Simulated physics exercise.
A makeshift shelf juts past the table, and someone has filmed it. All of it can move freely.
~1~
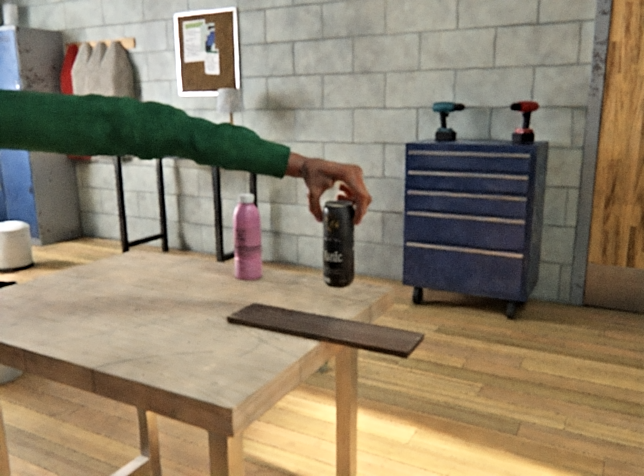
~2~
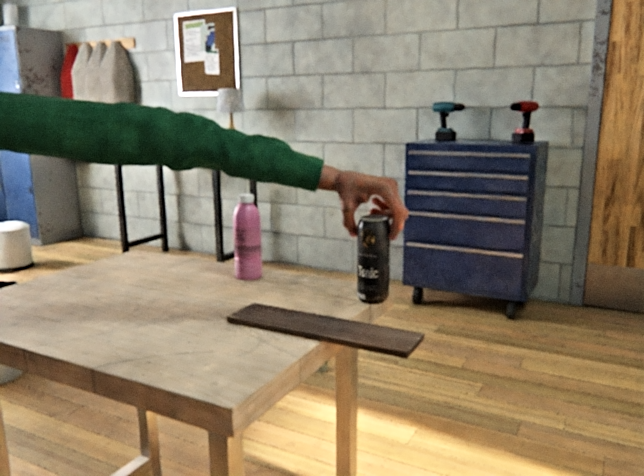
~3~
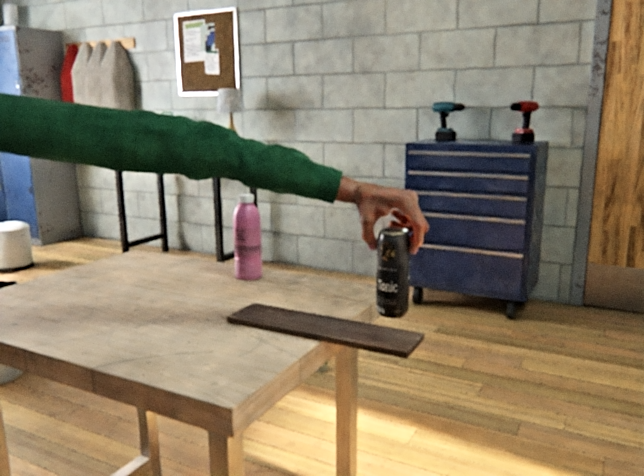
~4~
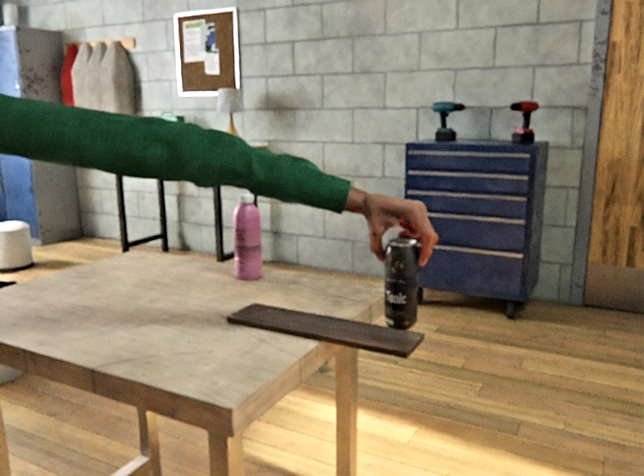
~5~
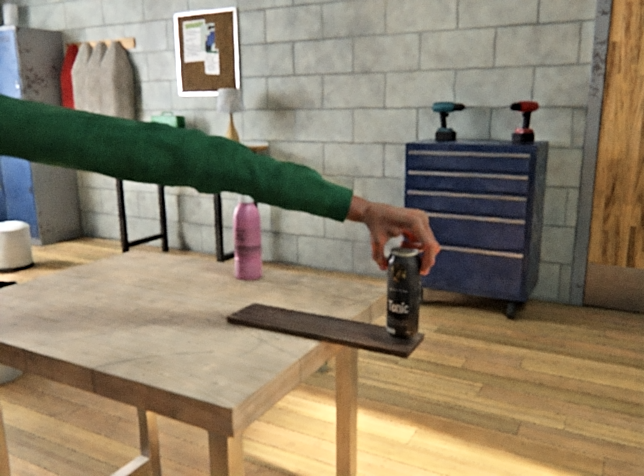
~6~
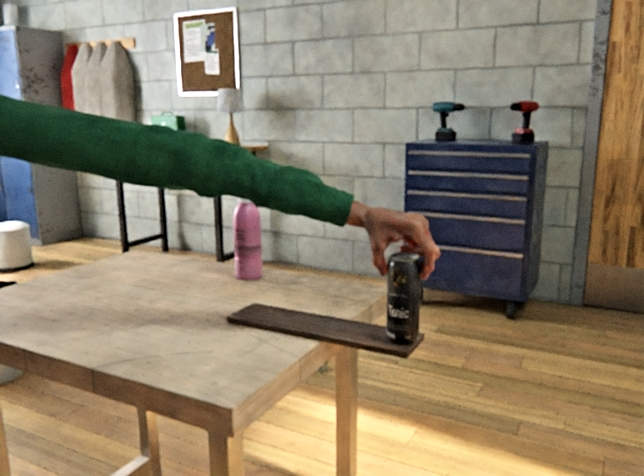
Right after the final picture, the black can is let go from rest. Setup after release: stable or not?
A fall.
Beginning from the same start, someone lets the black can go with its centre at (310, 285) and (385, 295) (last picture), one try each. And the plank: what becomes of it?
The first time it does not fall; the second time it drops.
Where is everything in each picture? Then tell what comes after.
In the first frame, coming down; black can (339, 244); brown plank (322, 328).
In the second frame, coming down; black can (373, 259); brown plank (322, 328).
In the third frame, coming down; black can (393, 273); brown plank (322, 328).
In the fourth frame, coming down; black can (401, 285); brown plank (322, 328).
In the fifth frame, coming down; black can (404, 294); brown plank (322, 328).
In the sixth frame, set down, still held; black can (403, 298); brown plank (322, 328).
Then, 0.50 s past the last view, brown plank and black can now down on the floor or falling.
Then, 0.70 s past the last view, things are still on the move.
Then, 0.90 s past the last view, as before.
Finally, down on the floor or falling, brown plank and black can; pink bottle still in place. The plank tips off the edge.
